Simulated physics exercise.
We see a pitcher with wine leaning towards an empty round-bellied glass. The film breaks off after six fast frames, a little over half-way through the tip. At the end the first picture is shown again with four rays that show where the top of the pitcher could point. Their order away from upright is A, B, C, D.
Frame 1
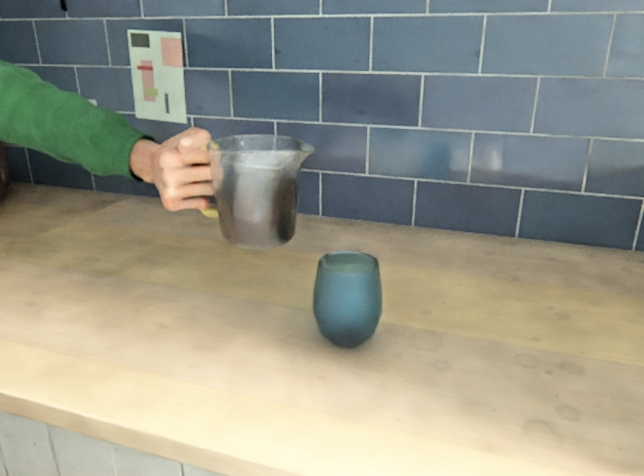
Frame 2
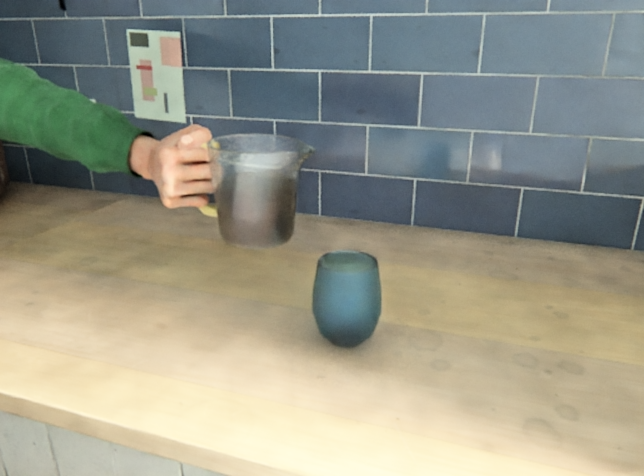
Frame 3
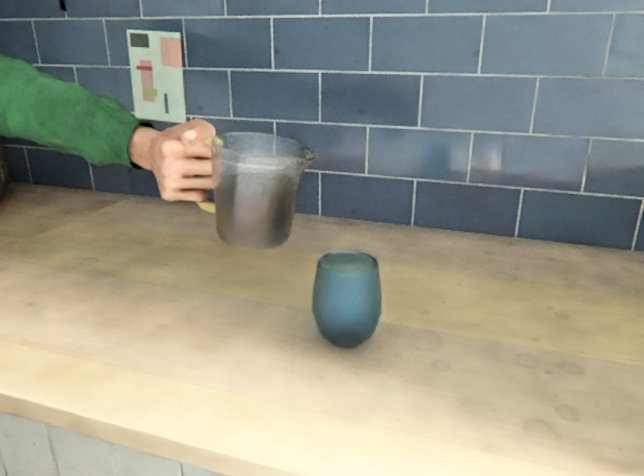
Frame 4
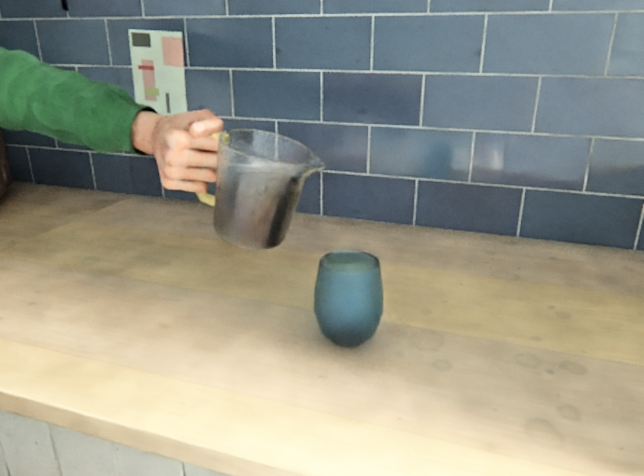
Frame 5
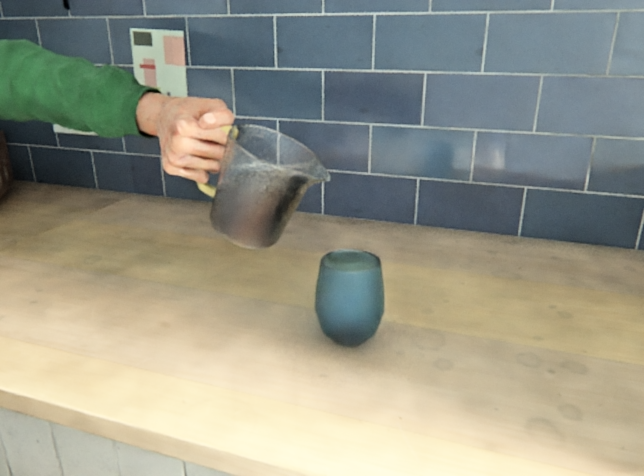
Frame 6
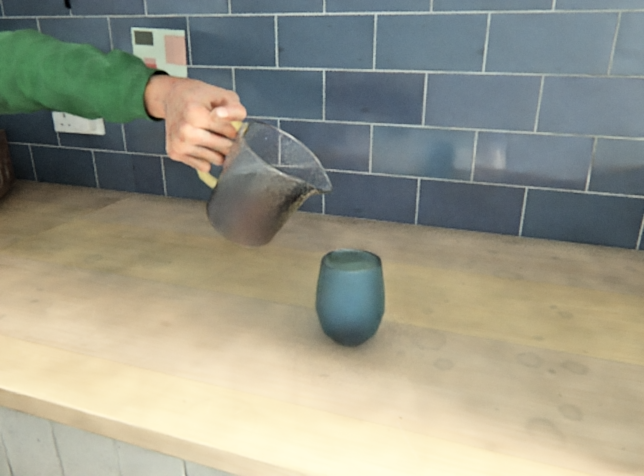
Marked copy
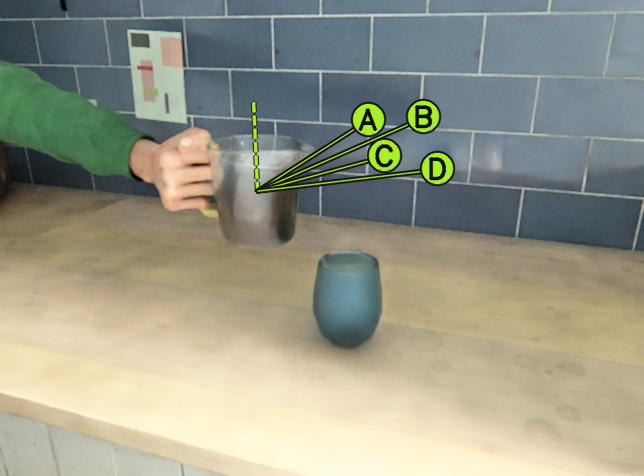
A hand in a green sleeve reaches in from the left, gripping the handle of a clear pitcher of dark liquid above a pale wooden counter, seen from slightly above. A blue round-bellied glass stands to the right, before dark blue tiles with a pale patterned panel at upper left. The hand holds the pitcher nearly upright, then tilts it steadily rightward, with nothing pouring out.
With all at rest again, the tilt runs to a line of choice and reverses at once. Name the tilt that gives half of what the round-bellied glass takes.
B works best here.
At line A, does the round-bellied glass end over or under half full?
Under.
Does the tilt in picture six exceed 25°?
Yes, it does.
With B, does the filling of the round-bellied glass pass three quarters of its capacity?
No, it does not.
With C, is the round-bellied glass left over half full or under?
Over half.
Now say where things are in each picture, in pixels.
Upright, lip at (313, 150); rim of the round-bellied glass round (349, 261); nothing has left yet.
Upright, lip at (313, 152); nothing has left yet.
Tipped about 7°, lip at (317, 158); nothing has left yet.
Tipped about 14°, lip at (323, 167); nothing has left yet.
Tipped about 24°, lip at (328, 179); nothing has left yet.
Tipped about 34°, lip at (330, 192); nothing has left yet.
On the marked copy, A at (354, 129); B at (408, 124); C at (368, 160); D at (421, 171).
With A, the round-bellied glass ends with about 33 % of what it can hold.
With B, the round-bellied glass ends with about 52 % of what it can hold.
With C, the round-bellied glass ends with about 71 % of what it can hold.
With D, the round-bellied glass ends with about 88 % of what it can hold.
